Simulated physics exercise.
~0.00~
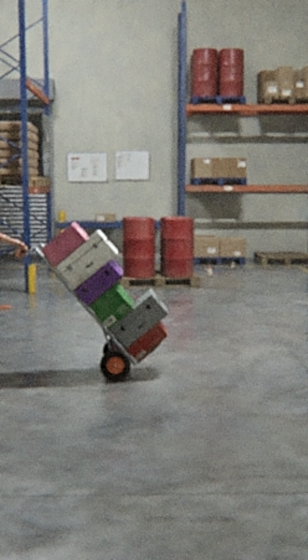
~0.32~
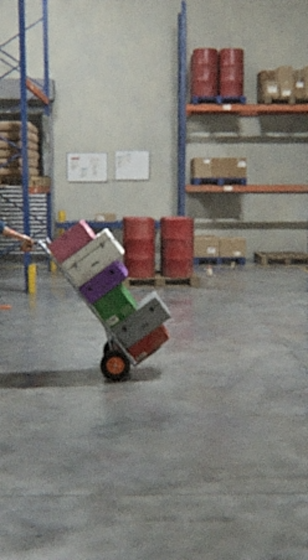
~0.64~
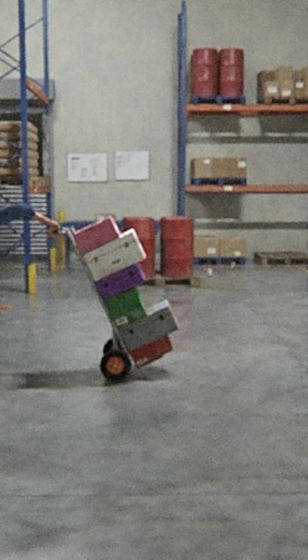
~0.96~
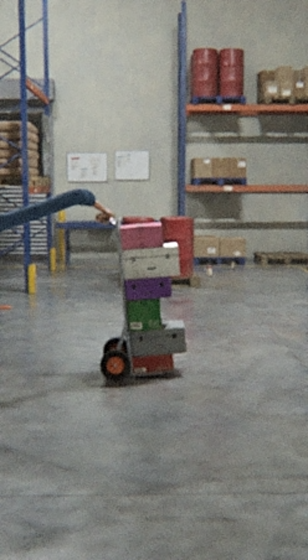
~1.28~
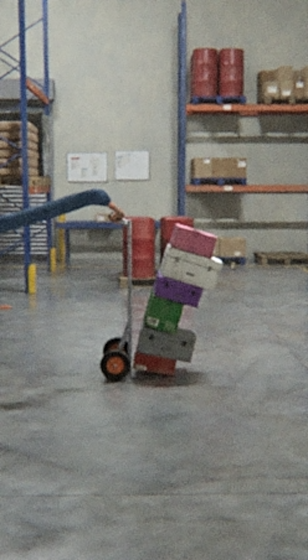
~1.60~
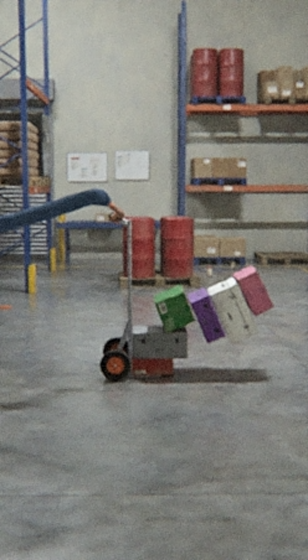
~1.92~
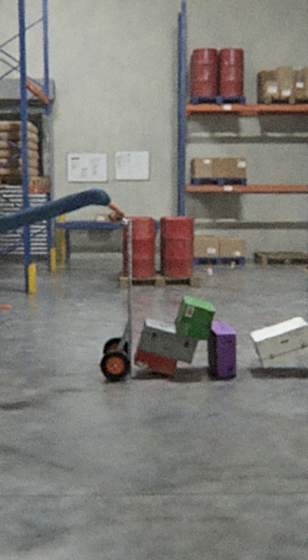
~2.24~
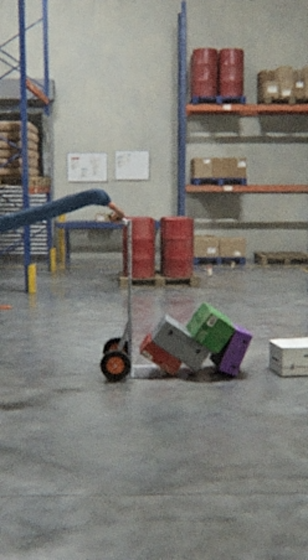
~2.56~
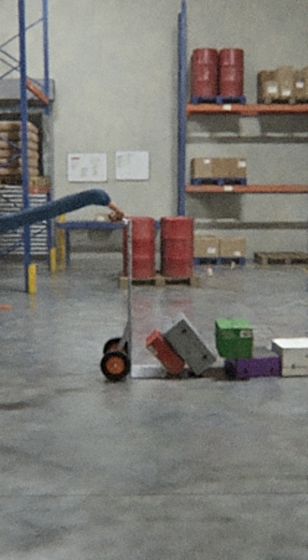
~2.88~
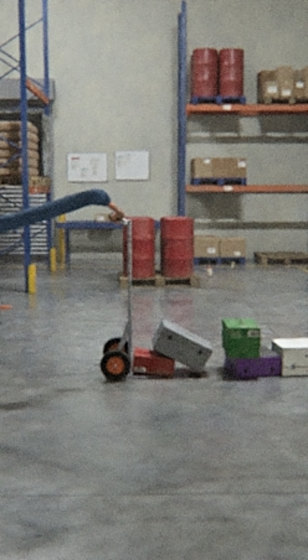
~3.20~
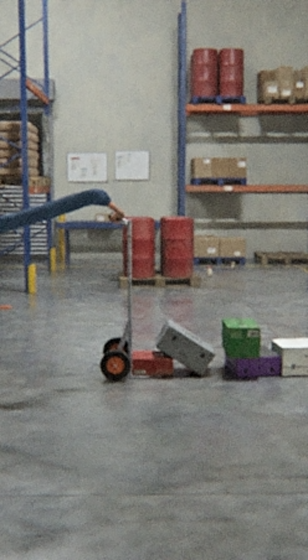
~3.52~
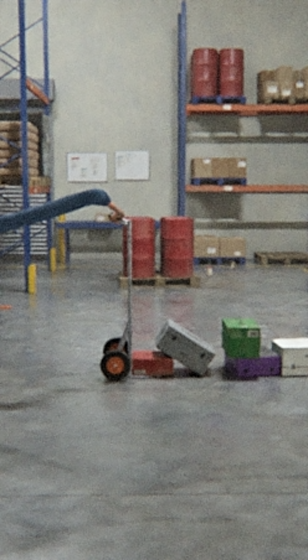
Warehouse floor, an arm swinging a loaded sack truck upright, its stacked coloured boxes toppling off to the right and settling scattered.
